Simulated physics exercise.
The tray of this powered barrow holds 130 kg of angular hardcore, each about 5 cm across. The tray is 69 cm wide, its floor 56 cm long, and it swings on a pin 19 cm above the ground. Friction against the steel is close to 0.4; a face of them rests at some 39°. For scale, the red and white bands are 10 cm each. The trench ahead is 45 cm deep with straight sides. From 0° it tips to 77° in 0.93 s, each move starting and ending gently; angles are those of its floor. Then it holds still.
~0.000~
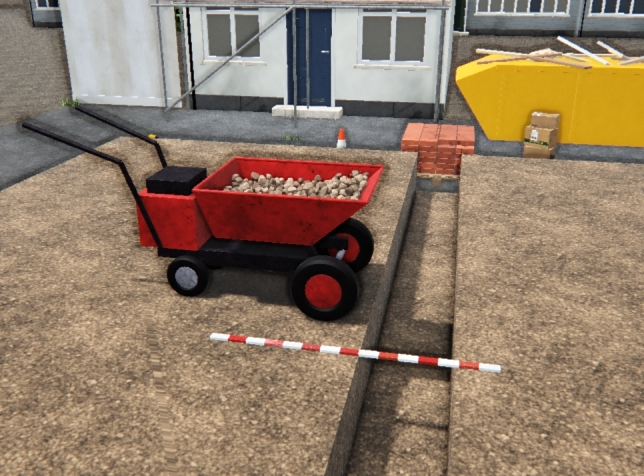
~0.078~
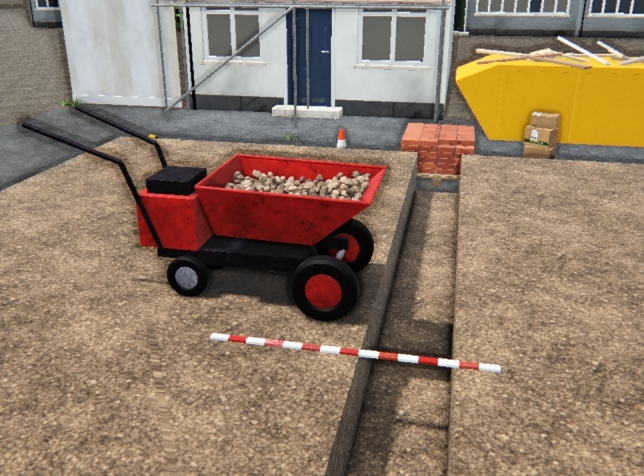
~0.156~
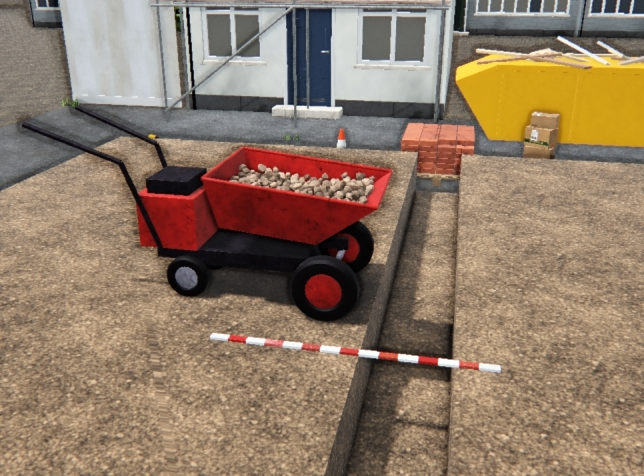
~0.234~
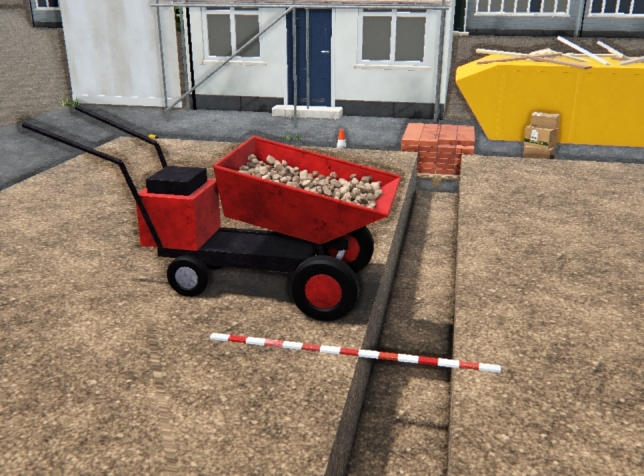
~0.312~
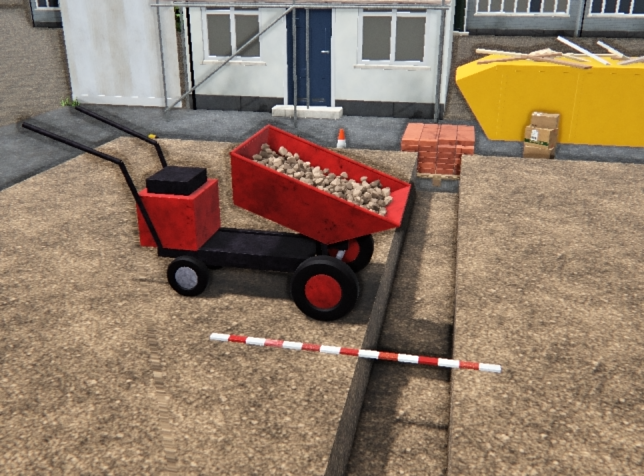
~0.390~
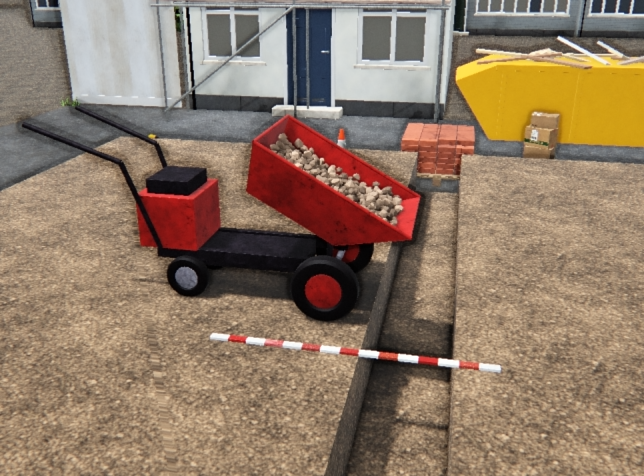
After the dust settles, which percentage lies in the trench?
Close to 57 in a hundred.
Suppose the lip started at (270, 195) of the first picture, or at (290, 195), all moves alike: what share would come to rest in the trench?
First some 65, then 95 per cent.
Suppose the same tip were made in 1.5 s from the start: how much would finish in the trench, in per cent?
Then about 60 per cent.
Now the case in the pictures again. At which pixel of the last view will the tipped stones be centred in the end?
Their middle is at about (448, 351).
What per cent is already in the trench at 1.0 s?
Some 25 per cent.
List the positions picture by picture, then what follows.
In the first frame, lip at (368, 203), floor tilted 0°, highest stones at (351, 181).
In the second frame, the tray is at 2°, its lip at (370, 204); the top of the load is at (349, 182); the stones move at 0.3 m/s on average.
In the third frame, lip at (378, 208), floor tilted 6°, highest stones at (286, 175); the stones move at 0.6 m/s on average.
In the fourth frame, lip at (388, 215), floor tilted 12°, highest stones at (264, 166); the stones move at 0.8 m/s on average.
In the fifth frame, lip at (400, 226), floor tilted 20°, highest stones at (269, 155); the stones move at 1.0 m/s on average.
In the sixth frame, the tray is at 29°, its lip at (411, 239); the top of the load is at (281, 146); the stones move at 1.1 m/s on average.
After 0.7 s the floor is at 65°; 100 % in the tray; the foremost stones are at (433, 276).
After 1.0 s the floor is at 77°; 53 % in the tray, 26 % in the trench, 21 % past the trench; the foremost stones are at (510, 314).
After 1.4 s the floor is at 77°; 5 % in the tray, 50 % in the trench, 45 % past the trench; the foremost stones are at (606, 309).
After 3.3 s the floor is at 77°; 0 % in the tray, 57 % in the trench, 43 % past the trench; the foremost stones are past the picture's edge.
